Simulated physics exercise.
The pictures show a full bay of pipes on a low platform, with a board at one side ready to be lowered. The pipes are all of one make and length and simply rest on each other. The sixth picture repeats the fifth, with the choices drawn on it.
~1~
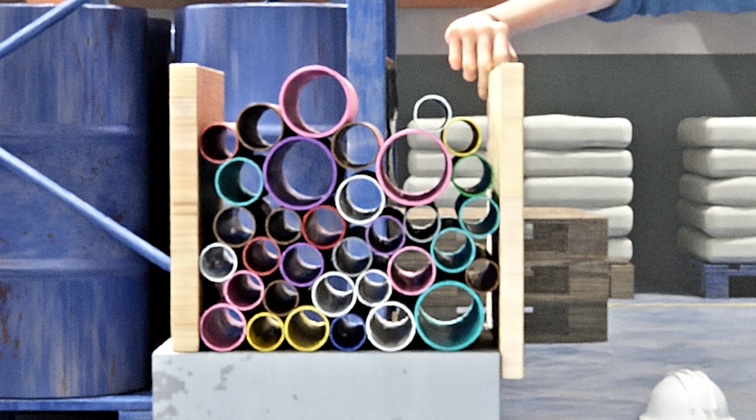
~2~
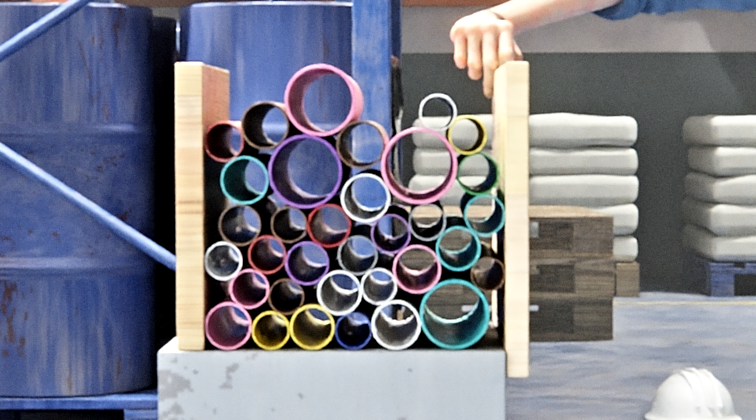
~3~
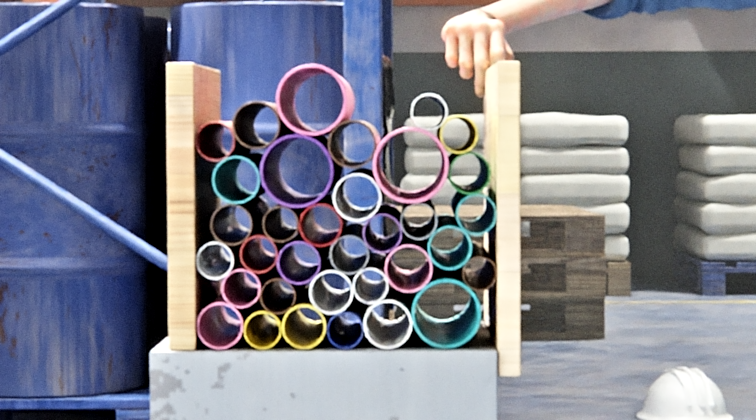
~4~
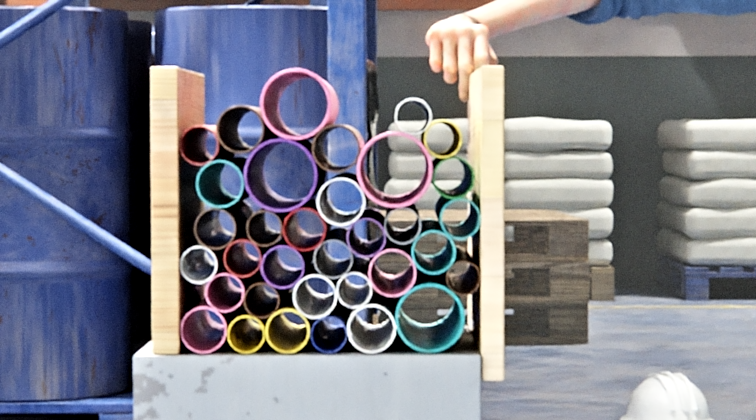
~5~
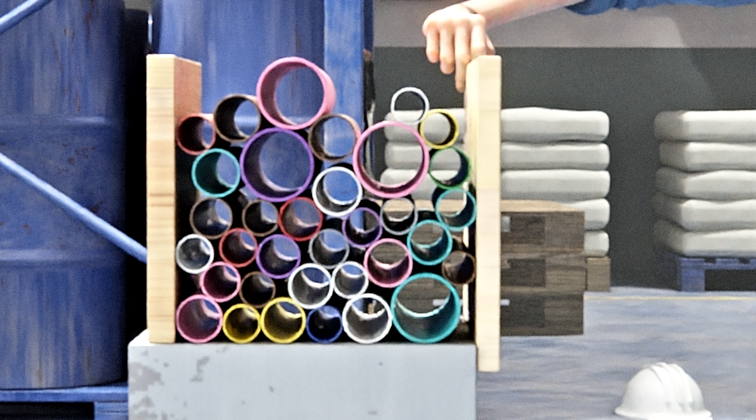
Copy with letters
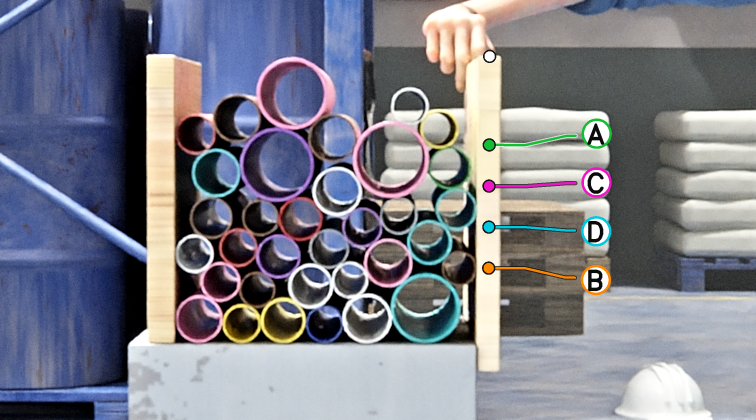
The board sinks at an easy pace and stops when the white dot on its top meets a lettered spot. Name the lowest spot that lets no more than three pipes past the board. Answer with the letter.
The last mark within the limit is D.
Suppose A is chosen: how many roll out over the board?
At A the number is none.
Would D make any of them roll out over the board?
Yes, at D.
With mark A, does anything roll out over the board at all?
No.
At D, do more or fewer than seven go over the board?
Fewer than seven.
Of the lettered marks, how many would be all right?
Three of the four.
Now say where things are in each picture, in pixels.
In the first picture, a brown pipe (235, 227); a purple pipe (301, 173); a red pipe (218, 143).
In the second picture, a red pipe (224, 141); side board (509, 212).
In the third picture, a pink pipe (220, 326); a turquoise pipe (446, 313).
In the fourth picture, a pink pipe (225, 293); a turquoise pipe (433, 252).
In the fifth picture, a brown pipe (212, 218); a purple pipe (278, 165); a red pipe (195, 134).
On the marked copy, A at (489, 145); B at (489, 268); C at (489, 186); D at (489, 227); the white dot at (489, 56).
With D. Early on, top of the board (478, 135).
Further on, top of the board (477, 223).
At the end, top of the board (477, 227), three out over the board.
As for the rest, A none out over the board; B four out over the board; C none out over the board.
